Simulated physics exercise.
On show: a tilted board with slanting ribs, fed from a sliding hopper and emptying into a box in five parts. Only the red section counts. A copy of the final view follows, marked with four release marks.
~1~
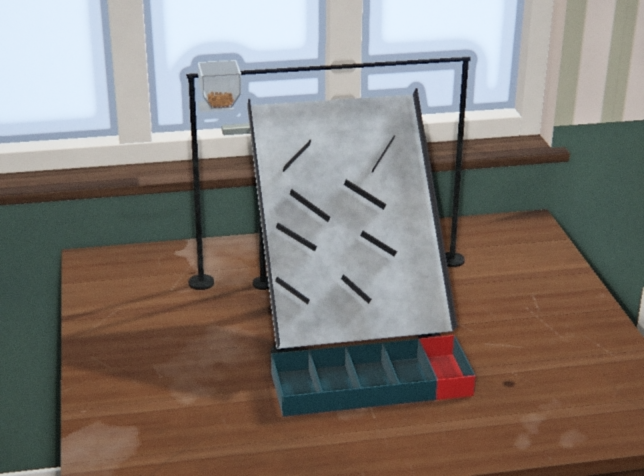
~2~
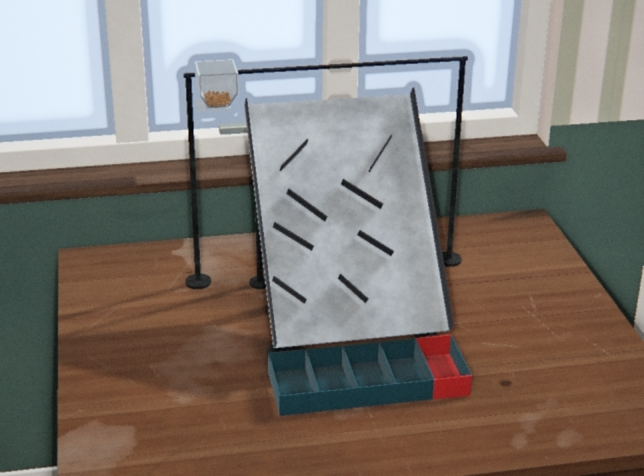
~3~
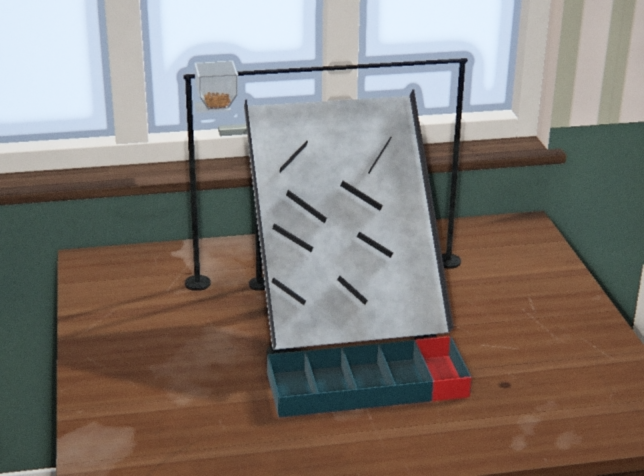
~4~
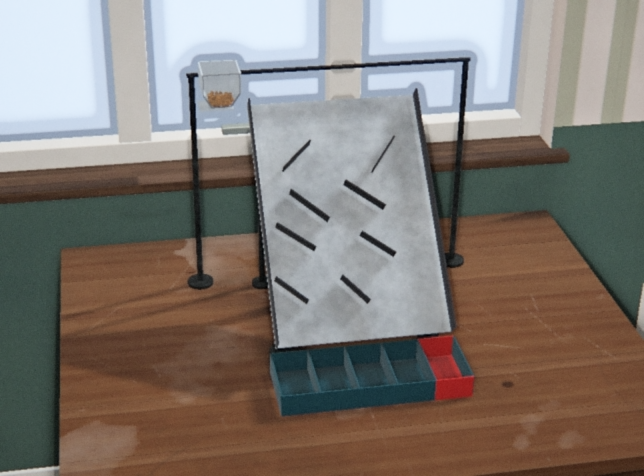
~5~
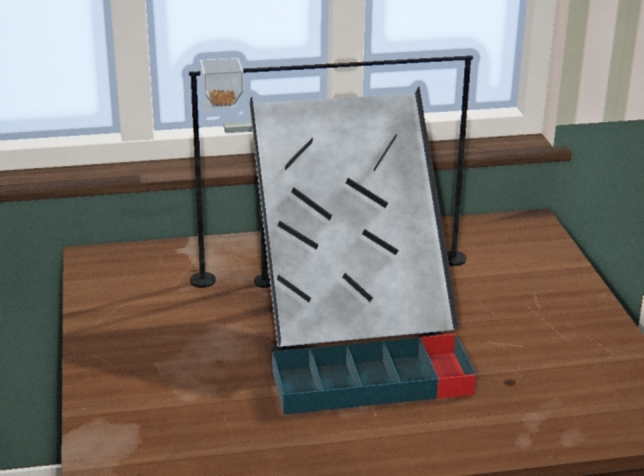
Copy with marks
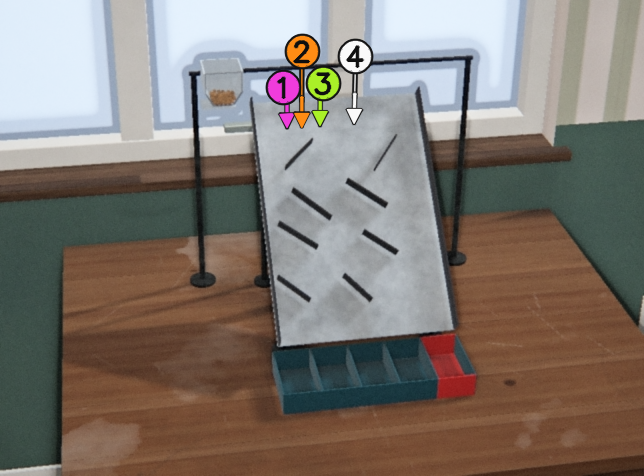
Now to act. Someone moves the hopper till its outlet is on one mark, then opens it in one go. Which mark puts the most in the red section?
Mark 4 does it best.
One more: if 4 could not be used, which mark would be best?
3.
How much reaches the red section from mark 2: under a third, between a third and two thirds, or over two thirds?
Mark 2 gives under a third.
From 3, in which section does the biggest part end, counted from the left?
It is the fourth one.
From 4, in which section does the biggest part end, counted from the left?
The fifth.
On the marked copy, mark 1 meets the board at (287, 122); mark 2 meets the board at (301, 122); mark 3 meets the board at (320, 120); mark 4 meets the board at (354, 118).
Choosing 1, just a few in the red section, the larger part in other sections, about a tenth held on the board.
Choosing 2, about a tenth in the red section, the larger part in other sections, about a tenth held on the board, just a few outside the box.
Choosing 3, roughly a quarter in the red section, the larger part in other sections, just a few held on the board.
Choosing 4, the larger part in the red section, about a tenth in other sections.
